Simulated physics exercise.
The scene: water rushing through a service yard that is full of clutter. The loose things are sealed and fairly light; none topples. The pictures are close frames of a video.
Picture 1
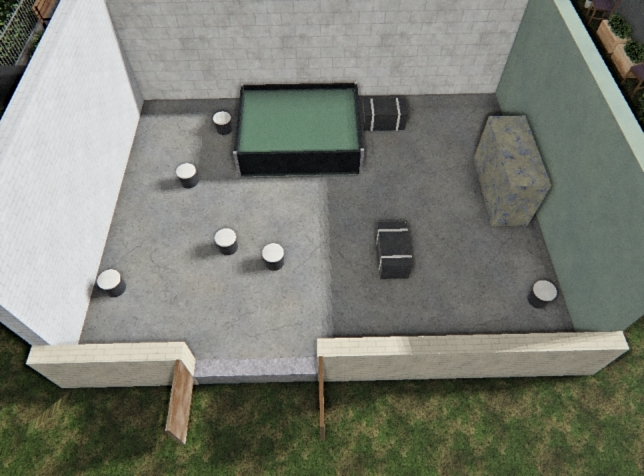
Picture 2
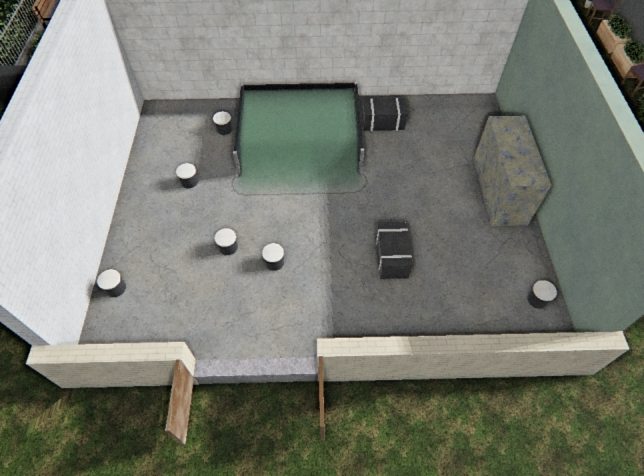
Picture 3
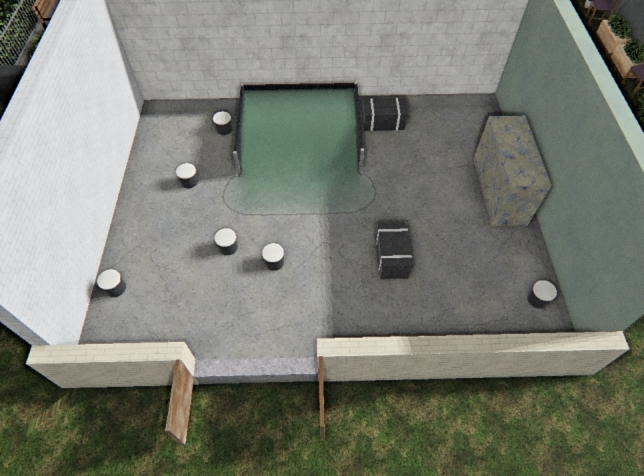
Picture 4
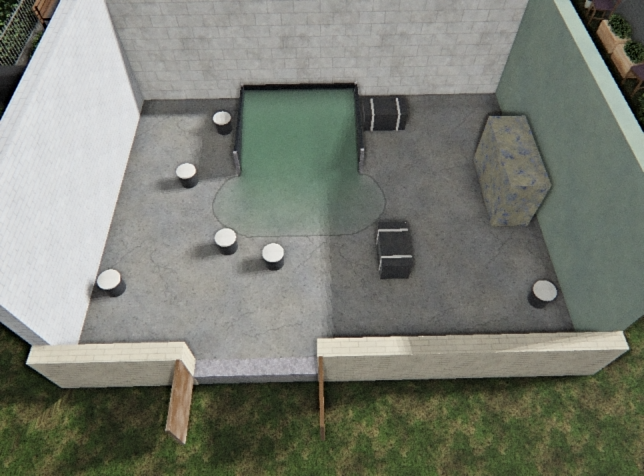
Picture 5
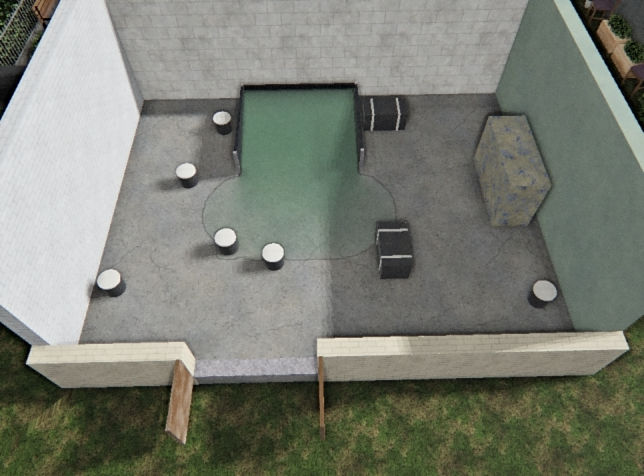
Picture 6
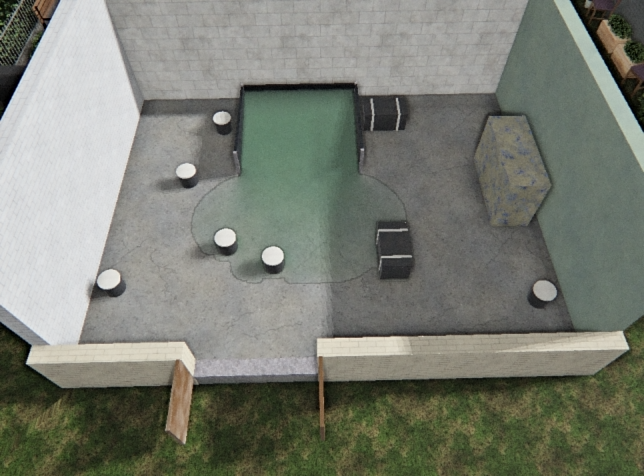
Greenish water pouring from an opened tank and spreading across a walled yard floor, reaching stools and a dark strapped box.
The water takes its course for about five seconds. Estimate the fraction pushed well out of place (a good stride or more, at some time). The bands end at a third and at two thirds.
Share: From one to two thirds.
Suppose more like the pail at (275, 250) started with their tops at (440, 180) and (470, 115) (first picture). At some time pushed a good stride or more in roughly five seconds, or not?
In turn: Not that far, no.
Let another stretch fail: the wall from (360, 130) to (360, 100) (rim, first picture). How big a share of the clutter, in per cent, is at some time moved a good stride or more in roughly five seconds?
I make it 10 per cent.
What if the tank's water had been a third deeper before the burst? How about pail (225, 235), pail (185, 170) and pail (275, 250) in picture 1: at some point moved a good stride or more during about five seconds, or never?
One after the other: Swept aside, less than that, shifted that much.
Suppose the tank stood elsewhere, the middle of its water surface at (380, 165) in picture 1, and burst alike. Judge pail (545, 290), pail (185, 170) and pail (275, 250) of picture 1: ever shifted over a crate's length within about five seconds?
As listed: Moved that far, never so far, not that far.
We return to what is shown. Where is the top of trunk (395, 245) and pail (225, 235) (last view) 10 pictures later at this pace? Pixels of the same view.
Close to (423, 263) and (172, 313).
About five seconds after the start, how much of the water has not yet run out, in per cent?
About 72 per cent.
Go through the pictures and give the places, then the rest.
A pail at (273, 252) rests on the ground; a pail at (225, 237), on the bottom; 0 of 8 have shifted, in the first picture.
A pail at (273, 252), on the bottom; a pail at (225, 237) rests on the ground; 0 of 8 have shifted, in the second picture.
A pail at (273, 252) rests on the ground; a pail at (225, 237), on the bottom; 0 of 8 have shifted, in the third picture.
A pail at (273, 252), on the bottom; a pail at (225, 237), on the bottom; 0 of 8 have shifted, in the fourth picture.
A pail at (273, 252) rests on the ground; a pail at (225, 237) rests on the ground; 0 of 8 have shifted, in the fifth picture.
A pail at (273, 256), on the bottom, close to its start; a pail at (225, 237), on the bottom; 1 of 8 have shifted, in the sixth picture.
A moment on, 1 of 8 are well off their spots; 0 afloat.
Next, 3 of 8 are well off their spots; 0 afloat.
Later, 3 of 8 are well off their spots; 2 afloat.
In the end, 5 of 8 are well off their spots, and 5 have been at some point; 1 afloat.
